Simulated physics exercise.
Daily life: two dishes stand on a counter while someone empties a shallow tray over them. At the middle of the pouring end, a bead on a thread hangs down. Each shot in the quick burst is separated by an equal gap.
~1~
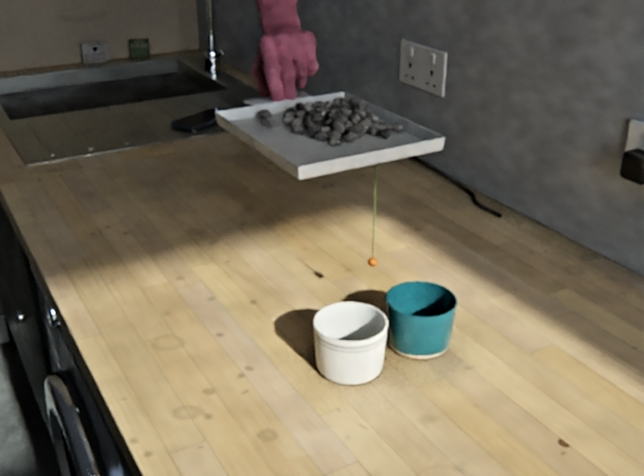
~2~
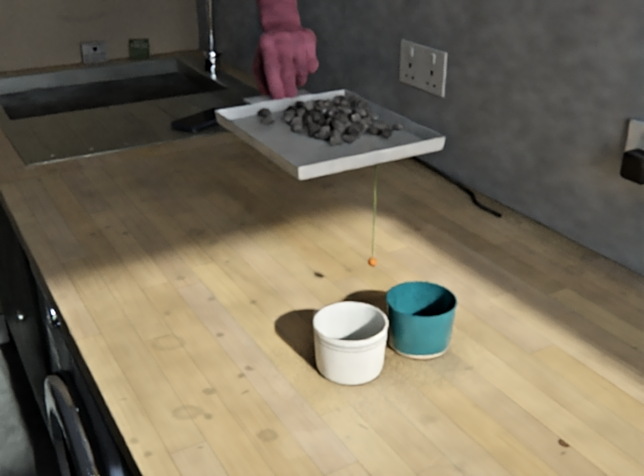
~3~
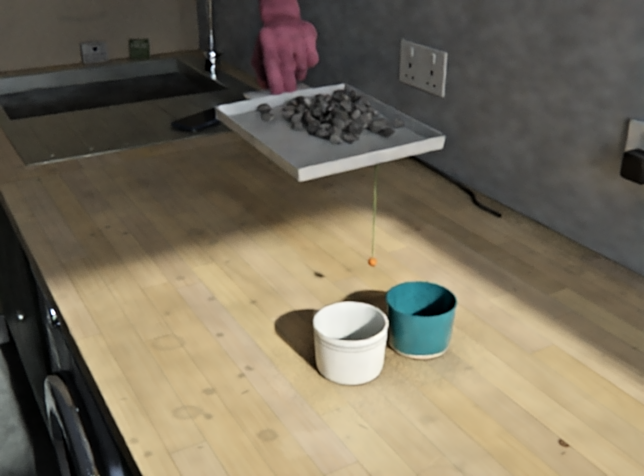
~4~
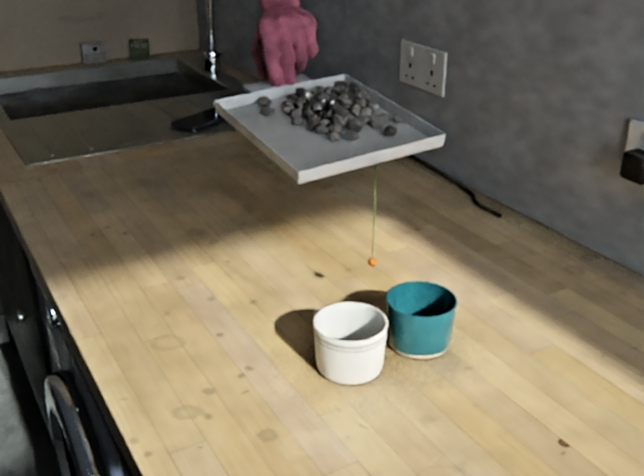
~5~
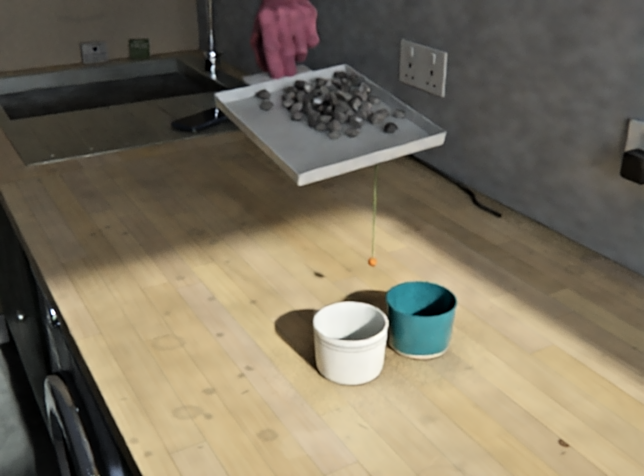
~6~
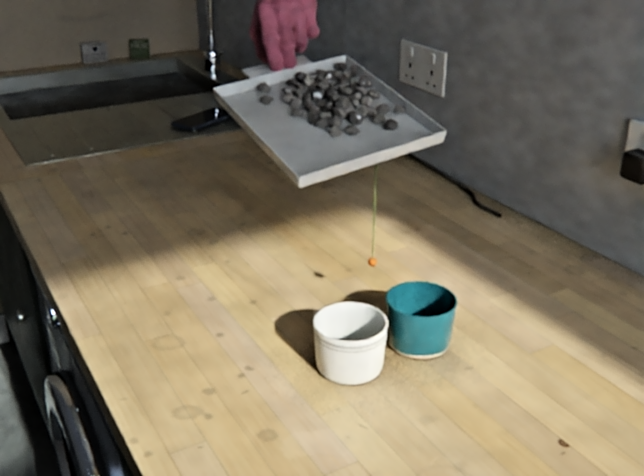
A shallow pale tray of dark gravel, held by a reddish hand at its far side, stays almost level above a wooden counter with a white dish and a teal dish. Then its far side rises gradually, slanting the tray toward the viewer, while the hanging orange bead and both dishes stay still.
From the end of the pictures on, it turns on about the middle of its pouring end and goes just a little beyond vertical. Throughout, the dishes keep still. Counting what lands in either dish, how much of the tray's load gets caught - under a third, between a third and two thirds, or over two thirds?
Between them the dishes get under a third of it.
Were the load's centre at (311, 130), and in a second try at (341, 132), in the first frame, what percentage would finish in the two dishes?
Respectively 10 and 30 in a hundred.
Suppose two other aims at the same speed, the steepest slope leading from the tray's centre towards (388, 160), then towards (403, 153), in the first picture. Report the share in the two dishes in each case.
I'd say some 30 in a hundred at first, then 10 in a hundred.
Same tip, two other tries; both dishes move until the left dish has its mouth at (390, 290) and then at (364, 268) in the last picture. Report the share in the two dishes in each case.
You'd get near 10 per cent and afterwards near 0 per cent.
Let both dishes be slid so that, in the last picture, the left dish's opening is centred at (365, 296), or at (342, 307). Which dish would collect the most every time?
Going by the two tries in order: The left-placed dish, then the left-placed dish.
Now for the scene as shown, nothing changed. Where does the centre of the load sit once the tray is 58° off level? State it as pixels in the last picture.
About (328, 155).
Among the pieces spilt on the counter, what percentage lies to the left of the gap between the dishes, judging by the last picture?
Looks like close to 100 per cent of it.
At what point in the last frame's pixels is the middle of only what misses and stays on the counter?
It's centred at about (304, 337).
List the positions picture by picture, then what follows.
The first frame shows corners of the pouring end (299, 166) and (443, 137), level; middle of the load (331, 117), bits of gravel; left dish (370, 358); right dish (441, 333); bead on its thread (372, 262).
The second frame shows corners of the pouring end (299, 166) and (443, 136), level; middle of the load (331, 116).
The third frame shows corners of the pouring end (299, 168) and (443, 135), tipped barely, lowest at the left corner; middle of the load (331, 112).
The fourth frame shows corners of the pouring end (299, 170) and (443, 134), tipped a little, lowest at the left corner; middle of the load (331, 106), just a few on the move.
The fifth frame shows corners of the pouring end (299, 173) and (444, 132), tipped a little, lowest at the left corner; middle of the load (330, 101), just a few on the move.
The sixth frame shows corners of the pouring end (299, 176) and (444, 130), tipped a little, lowest at the left corner; middle of the load (331, 95), about a tenth on the move; left dish (370, 358); right dish (441, 333).
Just after the last frame, tray tipped steeply; the larger part on the tray; about a tenth in the left dish; about a tenth in the air.
A moment on, tray tipped right over; roughly two thirds on the tray; about a tenth in the left dish; just a few in the right dish; roughly a quarter outside both; about a tenth in the air.
Further on, tray tipped past a quarter turn; about a tenth in the left dish; about a tenth in the right dish; the larger part outside both.
When it is over, tray tipped past a quarter turn; about a tenth in the left dish; about a tenth in the right dish; the larger part outside both.
